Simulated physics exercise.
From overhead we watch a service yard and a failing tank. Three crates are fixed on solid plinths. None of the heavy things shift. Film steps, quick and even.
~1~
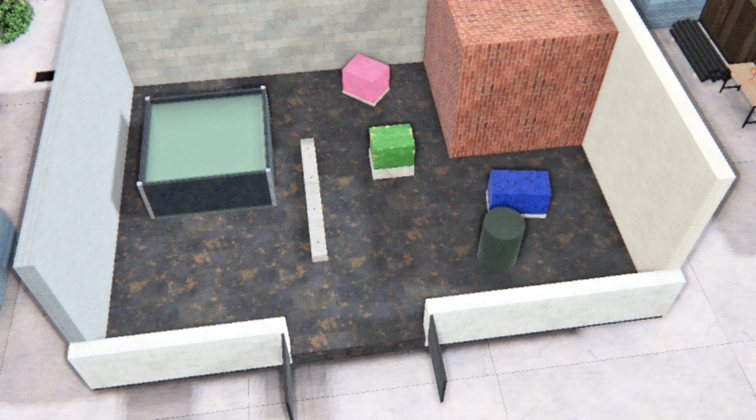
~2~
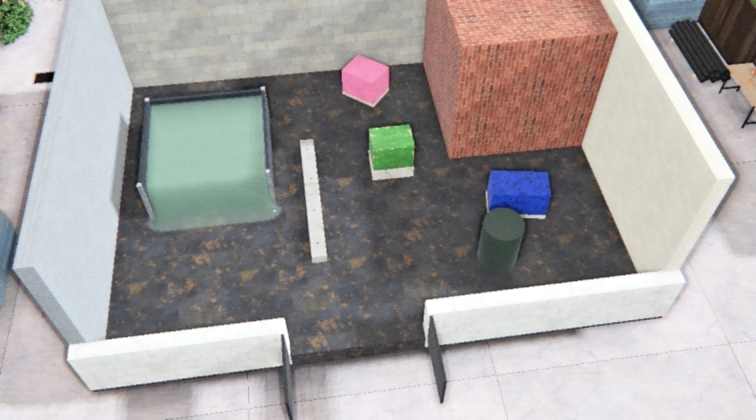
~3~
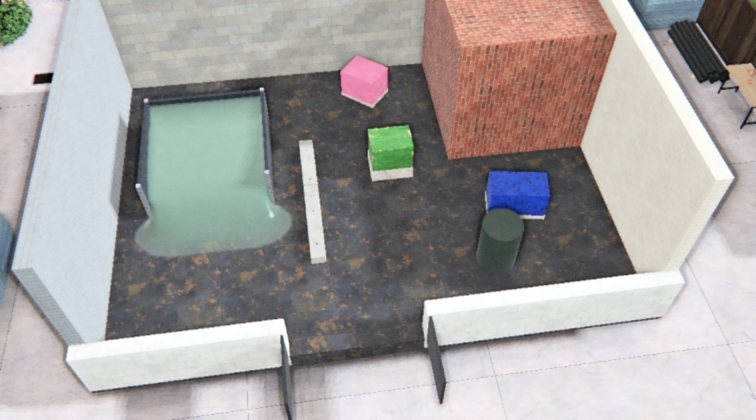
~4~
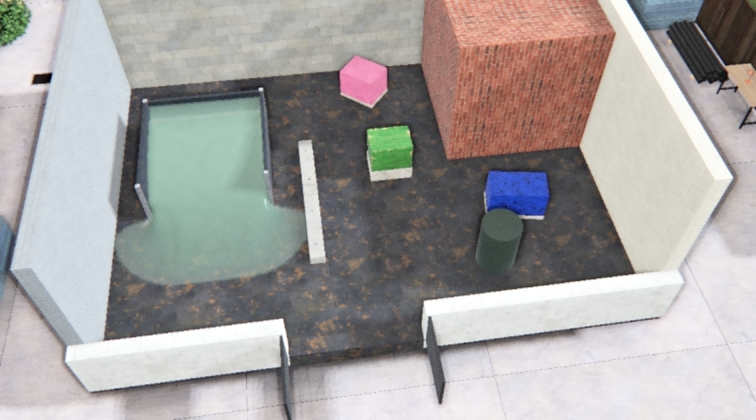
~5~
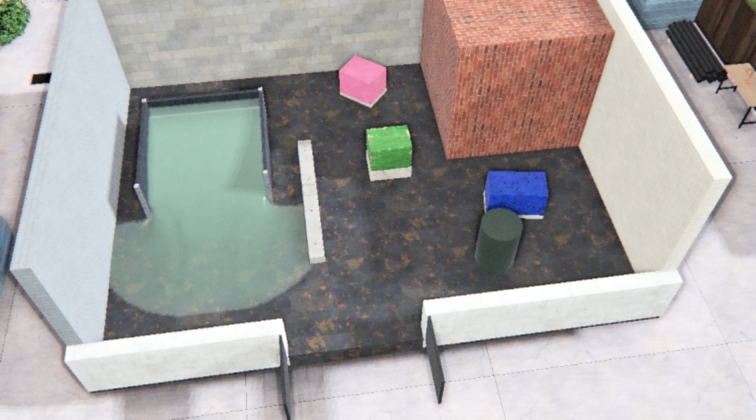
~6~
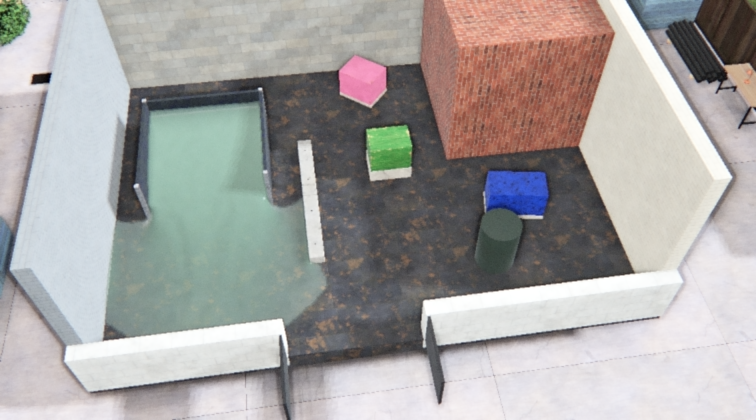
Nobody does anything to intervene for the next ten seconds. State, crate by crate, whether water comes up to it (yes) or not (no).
Outcome: The blue crate will be caught by the water; the pink crate will be caught by the water; the green crate will be missed by the water.
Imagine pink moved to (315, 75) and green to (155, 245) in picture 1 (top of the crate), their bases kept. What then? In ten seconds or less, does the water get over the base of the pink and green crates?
My reading: Pink gets wet; green is topped.
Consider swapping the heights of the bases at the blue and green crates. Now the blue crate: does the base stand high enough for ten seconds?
Well, the blue crate stays untouched then.
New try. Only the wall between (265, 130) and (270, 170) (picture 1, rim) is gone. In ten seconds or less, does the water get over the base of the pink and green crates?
The pink one is reached; the green one is reached.
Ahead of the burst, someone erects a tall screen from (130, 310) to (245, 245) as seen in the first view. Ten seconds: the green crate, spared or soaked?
For green: Untouched.
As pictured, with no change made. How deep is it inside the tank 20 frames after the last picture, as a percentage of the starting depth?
It comes to some 16 percent.
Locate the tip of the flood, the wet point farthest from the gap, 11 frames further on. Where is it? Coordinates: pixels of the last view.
I'd point to (419, 325).
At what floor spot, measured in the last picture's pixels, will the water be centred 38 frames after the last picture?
Estimate: (288, 220).
A moment on, water covers 25 % of the floor; the blue crate not reached, the pink crate not reached, the green crate not reached.
Next, water covers 30 % of the floor; the blue crate not reached, the pink crate not reached, the green crate not reached.
Then, water covers 40 % of the floor; the blue crate not reached, the pink crate not reached, the green crate not reached.
Later, water covers 70 % of the floor; the blue crate water round its plinth, the pink crate water round its plinth, the green crate water round its plinth.
In the end, water covers 90 % of the floor; the blue crate was topped, the pink crate was topped, the green crate stayed above the water.
